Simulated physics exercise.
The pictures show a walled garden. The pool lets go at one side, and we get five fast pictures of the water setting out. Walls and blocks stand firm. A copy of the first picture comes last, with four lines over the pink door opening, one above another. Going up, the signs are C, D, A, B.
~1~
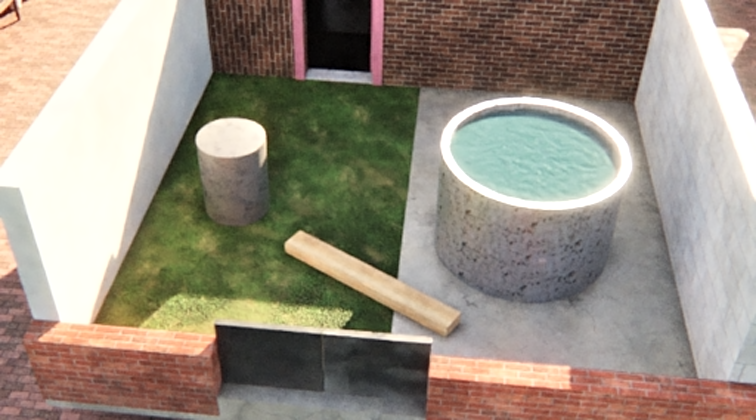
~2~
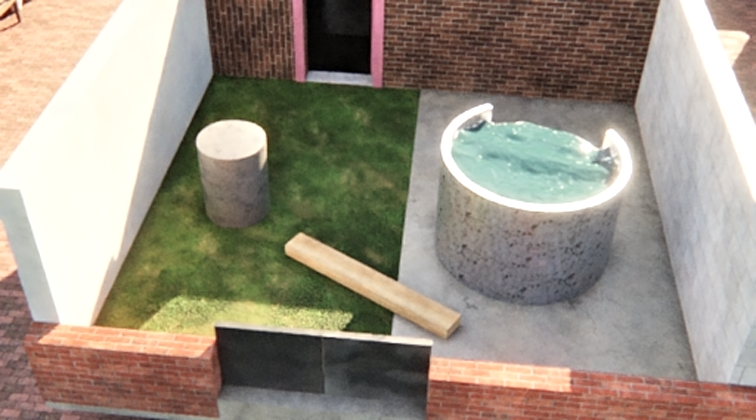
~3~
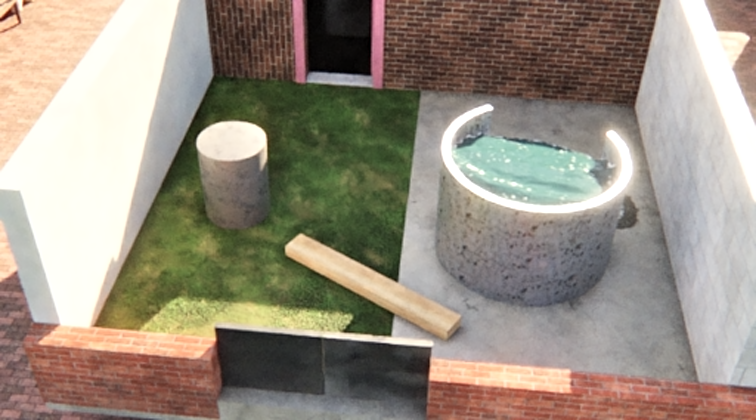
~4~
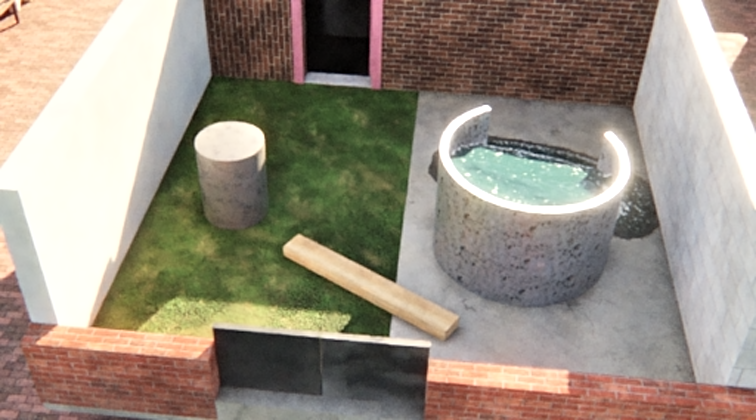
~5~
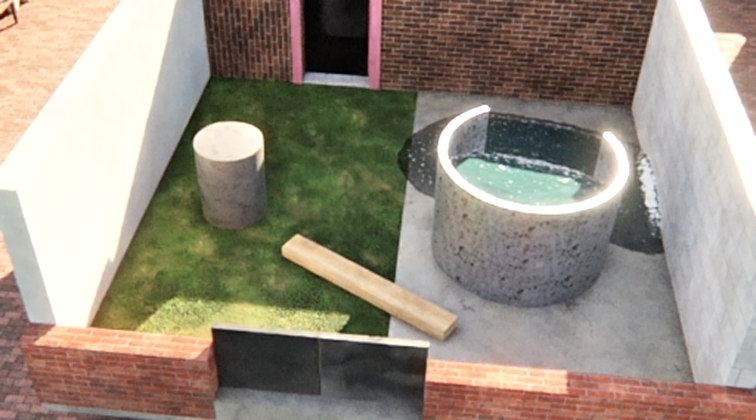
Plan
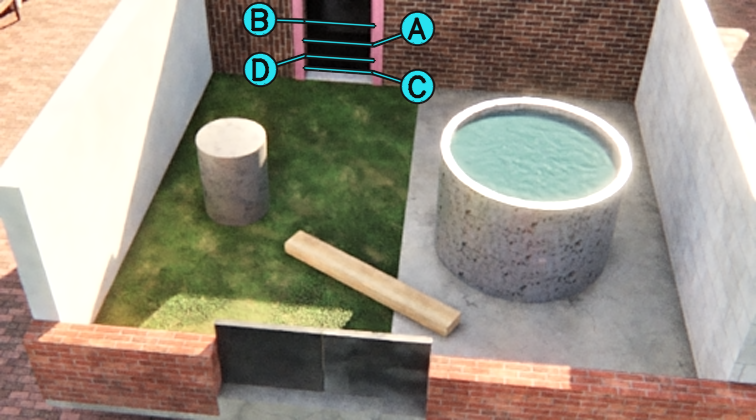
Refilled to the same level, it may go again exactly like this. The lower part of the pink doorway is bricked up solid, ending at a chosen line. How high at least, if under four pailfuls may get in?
C will do.
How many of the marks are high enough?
All of them.
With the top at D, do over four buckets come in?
No, that is safe.
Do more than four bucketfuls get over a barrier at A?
No.
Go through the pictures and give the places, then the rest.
Water in the pool at rest, its middle at (534, 156); foot of the pink doorway at (339, 81); shut gate at (323, 341).
Water covers 2 % of the ground, its front hidden from here.
Water covers 5 % of the ground, its front hidden from here.
Water covers 10 % of the ground and shows as far out as (643, 224).
Water covers 18 % of the ground and shows as far out as (423, 137).
On the marked copy, A at (338, 42); B at (338, 23); C at (339, 70); D at (338, 58); from the bottom up C, D, A, B.
With A, nothing gets over.
With B, nothing gets over.
With C, nothing gets over.
With D, nothing gets over.
